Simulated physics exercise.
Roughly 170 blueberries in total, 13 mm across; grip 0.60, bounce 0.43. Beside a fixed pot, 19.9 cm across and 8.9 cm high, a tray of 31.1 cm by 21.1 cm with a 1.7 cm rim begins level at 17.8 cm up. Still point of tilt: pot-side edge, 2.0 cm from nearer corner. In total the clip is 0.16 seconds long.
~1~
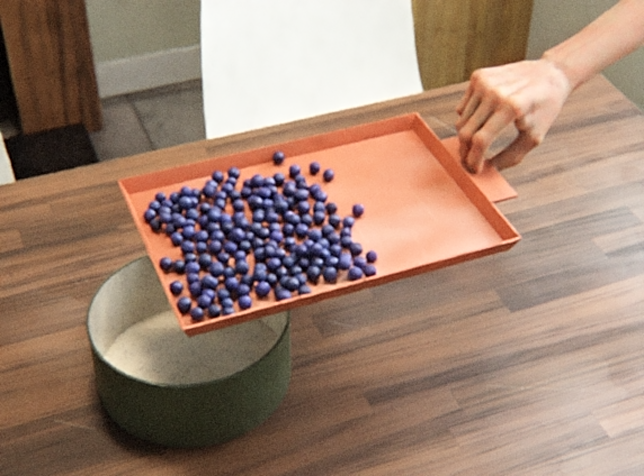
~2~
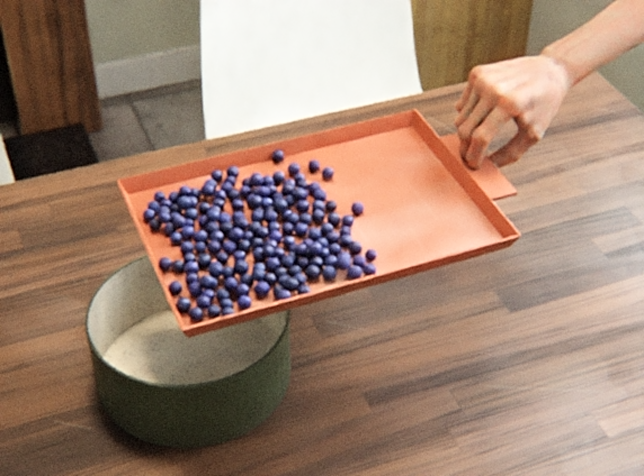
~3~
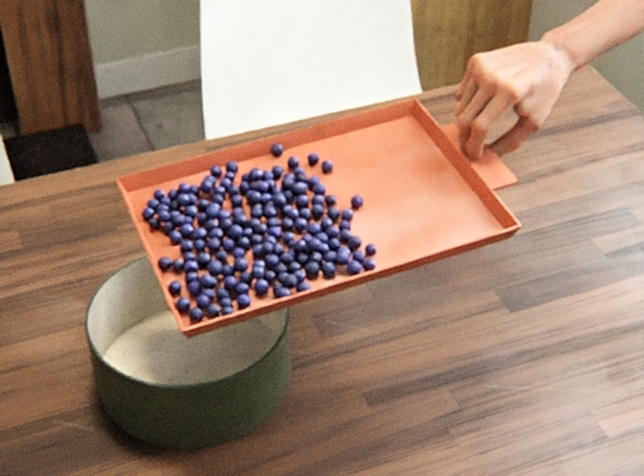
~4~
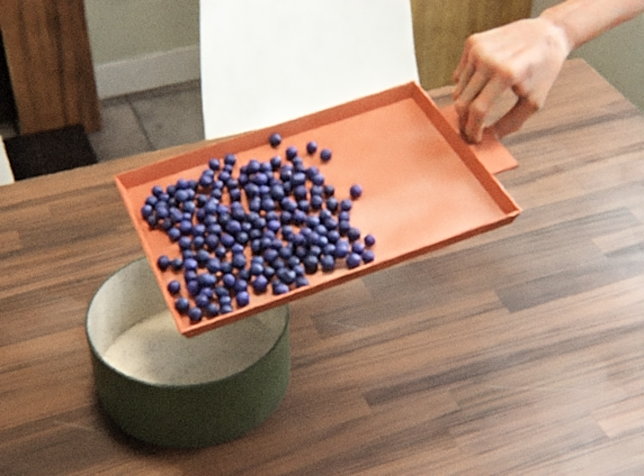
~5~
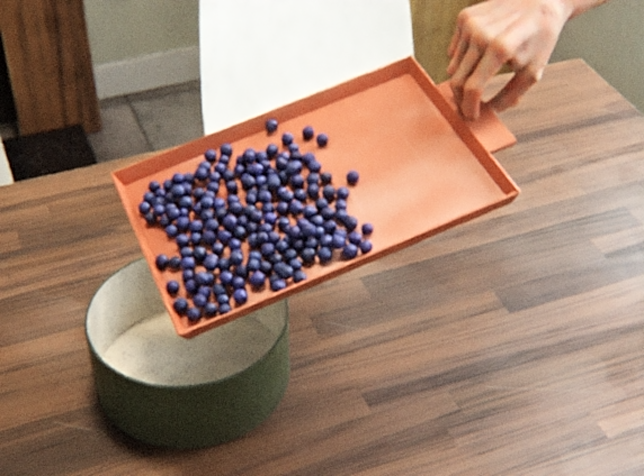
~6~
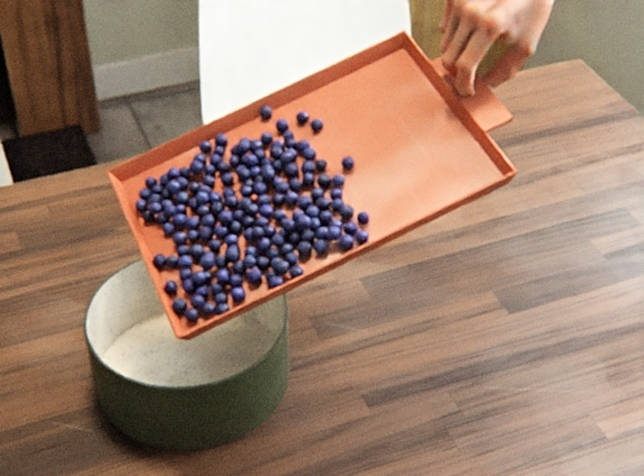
An orange rectangular tray, its left half covered with dark blue-purple blueberries, is held above a wooden table, seen from slightly above. A hand at the upper right grips its tab, while a round dark green pot with a pale inside sits below the tray's left end. The hand slowly raises the right end, tilting the tray down toward the left, while the berries stay clustered on it.
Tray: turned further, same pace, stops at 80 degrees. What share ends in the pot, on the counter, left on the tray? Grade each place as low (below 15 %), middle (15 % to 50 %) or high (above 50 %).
Pot - low; counter - high; tray - low.
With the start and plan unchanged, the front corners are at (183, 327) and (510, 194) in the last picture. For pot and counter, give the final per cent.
Pot 10; counter 90.
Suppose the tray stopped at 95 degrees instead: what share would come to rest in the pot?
In that case some 0 per cent.
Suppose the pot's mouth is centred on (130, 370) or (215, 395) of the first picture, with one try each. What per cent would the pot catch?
Spot one: Some 85 per cent; spot two: Some 50 per cent.
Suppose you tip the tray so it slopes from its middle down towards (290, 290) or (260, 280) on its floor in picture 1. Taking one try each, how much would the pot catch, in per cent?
Near 0 and 0 per cent, in that order.
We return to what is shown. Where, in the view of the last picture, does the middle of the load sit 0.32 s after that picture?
Load centre est.: (155, 228) px.
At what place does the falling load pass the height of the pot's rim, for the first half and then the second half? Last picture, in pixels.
Early: About (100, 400); late: About (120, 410).
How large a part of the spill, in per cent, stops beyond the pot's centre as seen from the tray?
Estimate: Roughly 100 per cent of the pieces.
Then, 0.19 s after the last picture, tilt 50 degrees; the tray holds 100 %, the pot 0 %.
Then, 0.32 s after the last picture, tilt 72 degrees; the tray holds 100 %, the pot 0 %.
Then, 0.58 s after the last picture, tilt 80 degrees; the tray holds 15 %, the pot 0 %.
In the end, pot 0 %, counter 100 %, tray 0 %.
